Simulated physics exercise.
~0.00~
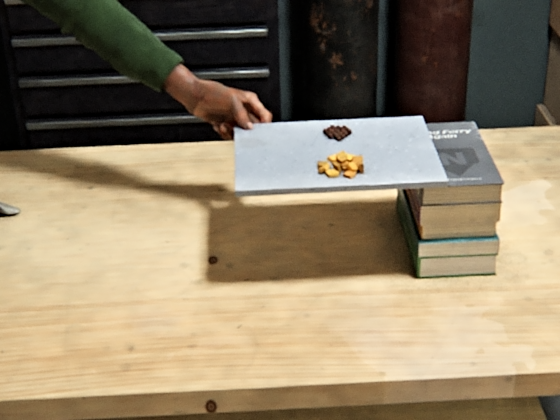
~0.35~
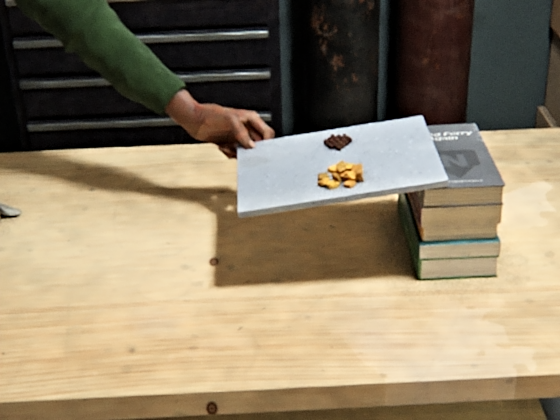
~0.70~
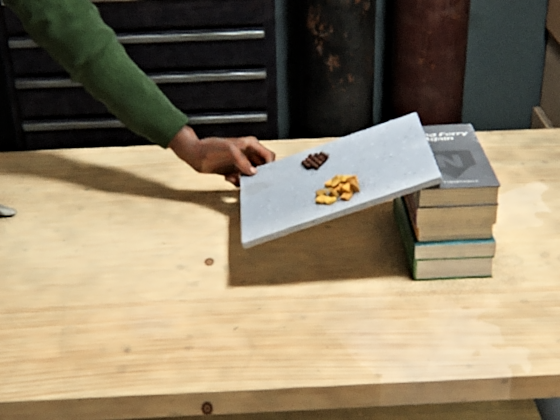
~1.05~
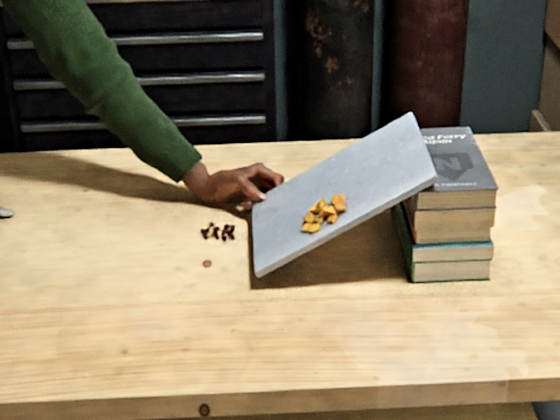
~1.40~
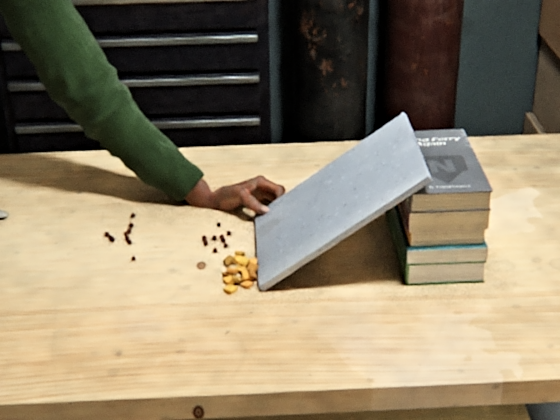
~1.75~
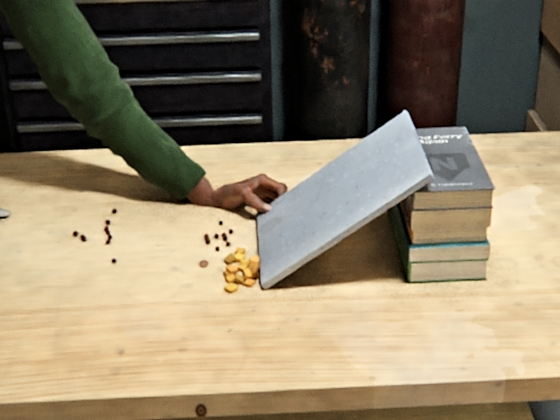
On a pale wooden workbench in front of dark metal drawers, seen from the front and slightly above, a hand in a green sleeve holds up the left end of a grey board whose right end rests on a stack of books. A small cluster of dark brown pieces lies behind a pile of yellow-orange chunks on it. The hand lowers its end, and the slope steepens. The dark pieces slide off first onto the table, then the yellow ones follow. Finally, the yellow chunks sit heaped at the board's foot, while the dark bits lie scattered farther left.
